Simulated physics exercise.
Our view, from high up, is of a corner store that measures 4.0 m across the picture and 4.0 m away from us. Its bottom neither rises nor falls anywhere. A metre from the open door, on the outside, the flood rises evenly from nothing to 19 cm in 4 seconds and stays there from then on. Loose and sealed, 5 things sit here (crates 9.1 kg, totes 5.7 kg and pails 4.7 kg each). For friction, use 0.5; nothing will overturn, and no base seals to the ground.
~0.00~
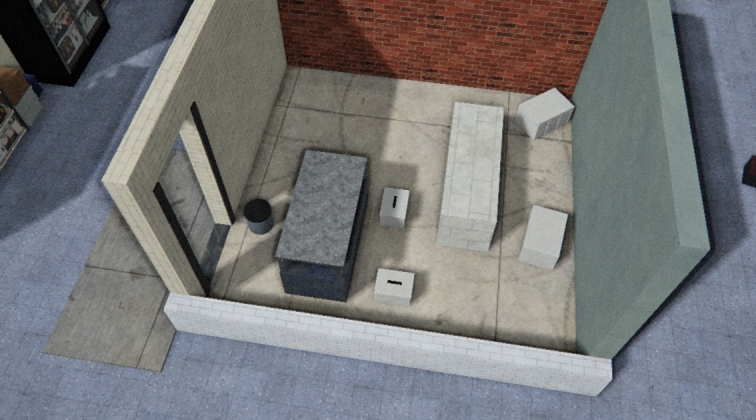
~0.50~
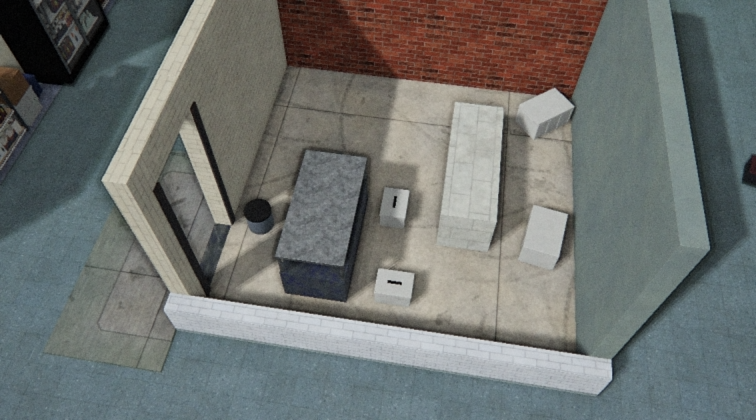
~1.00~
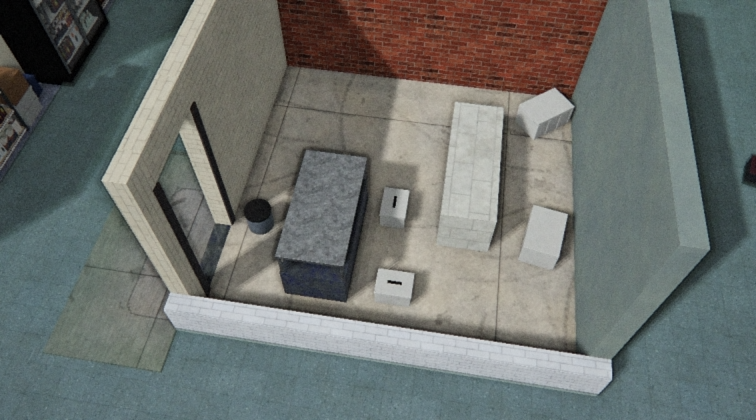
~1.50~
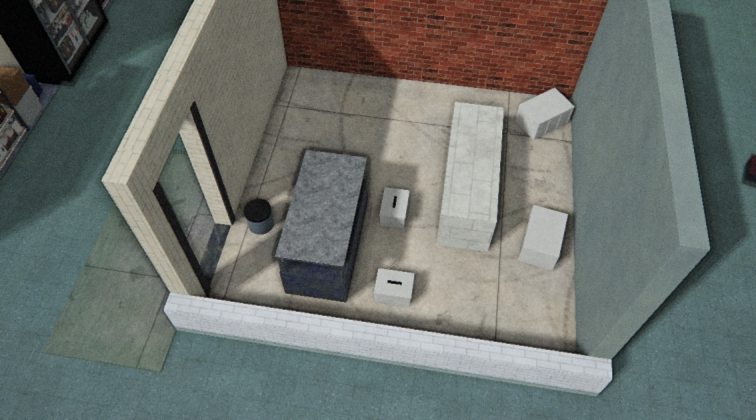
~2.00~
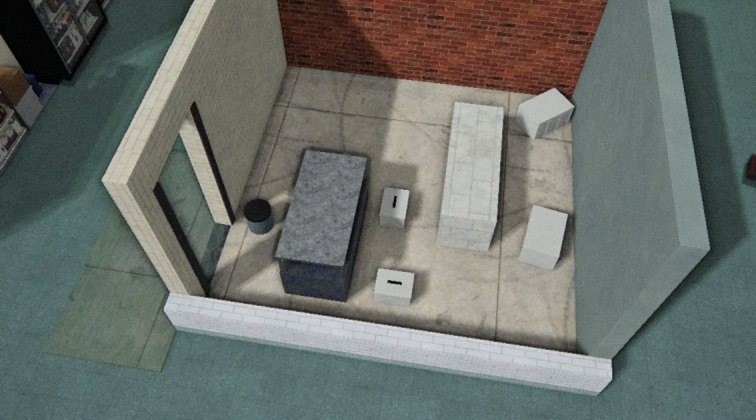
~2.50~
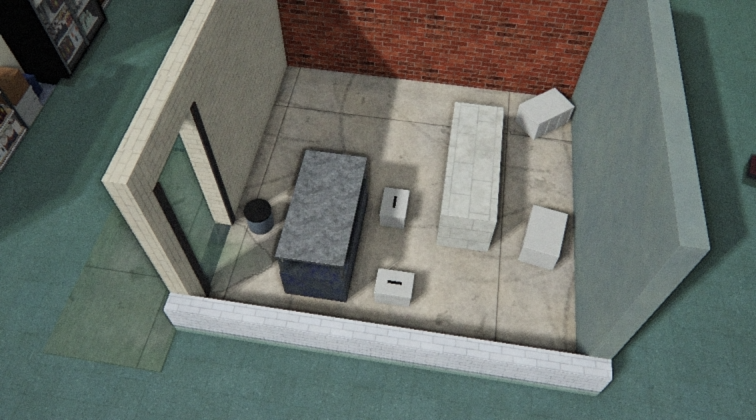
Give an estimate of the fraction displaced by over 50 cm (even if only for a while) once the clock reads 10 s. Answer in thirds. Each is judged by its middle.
Under a third.
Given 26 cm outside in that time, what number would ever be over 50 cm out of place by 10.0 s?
It would come to 3 of them.
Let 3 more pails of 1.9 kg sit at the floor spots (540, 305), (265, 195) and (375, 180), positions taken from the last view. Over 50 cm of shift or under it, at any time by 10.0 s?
First exceeds it, second exceeds it, third stays within it.
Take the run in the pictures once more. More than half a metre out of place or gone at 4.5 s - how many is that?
My count gives 0.
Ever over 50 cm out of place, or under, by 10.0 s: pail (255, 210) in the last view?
Answer: More.
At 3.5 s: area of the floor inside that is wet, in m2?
Wet: Near 1.5 m2.
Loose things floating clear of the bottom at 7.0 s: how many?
Count at that moment: 0.
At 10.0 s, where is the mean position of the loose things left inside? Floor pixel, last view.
That lands at roughly (442, 183).
After 3.5 s 0 of 5 are over 50 cm from their spots; 0 afloat.
After 4.5 s 0 of 5 are over 50 cm from their spots; 0 afloat.
After 7.0 s 1 of 5 are over 50 cm from their spots; 0 afloat.
After 10.0 s 1 of 5 are over 50 cm from their spots, and 1 have been at some point; 2 afloat.
